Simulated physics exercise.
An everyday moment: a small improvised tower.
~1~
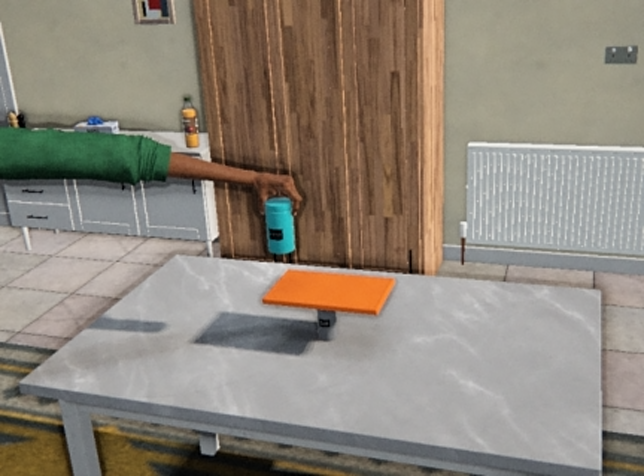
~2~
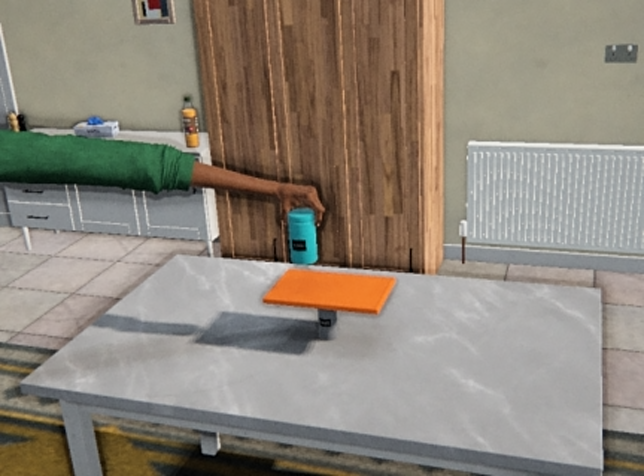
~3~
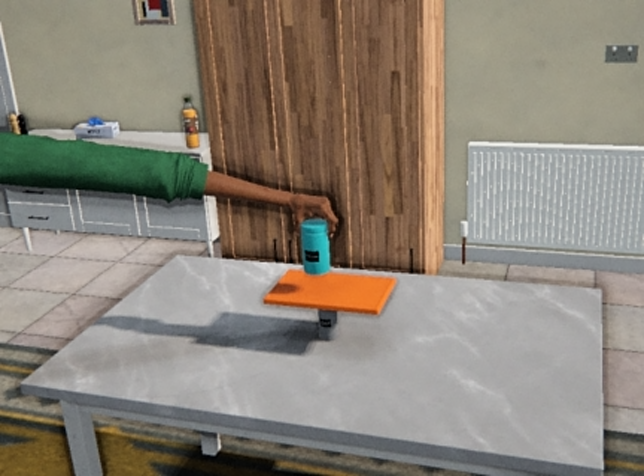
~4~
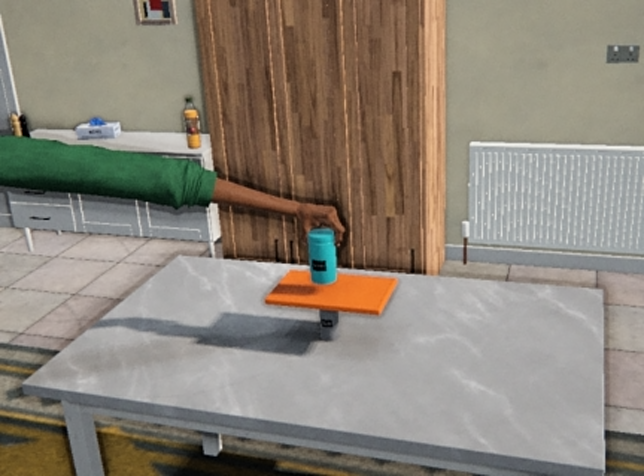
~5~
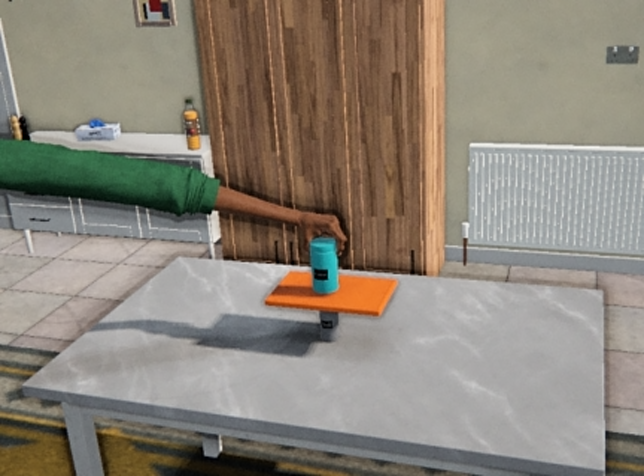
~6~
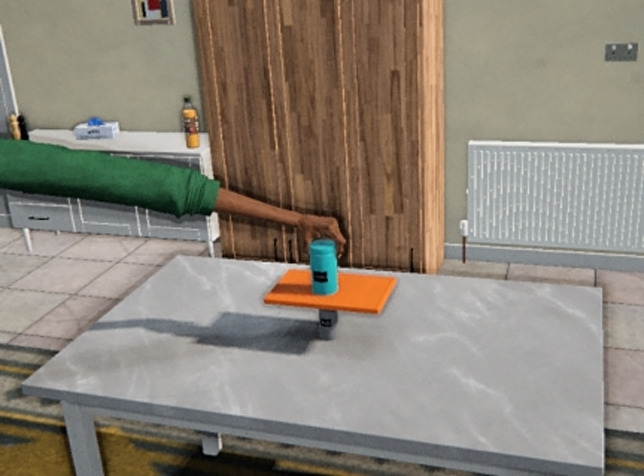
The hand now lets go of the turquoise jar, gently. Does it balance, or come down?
As it turns out, it stays up.
Then, 0.20 s after the last picture, nothing has stirred.
Then, 0.50 s after the last picture, turquoise jar resting near (324, 268).
At rest, all 3 in place. Seen from the same camera at the end, turquoise jar near (324, 268). The stack keeps its balance.
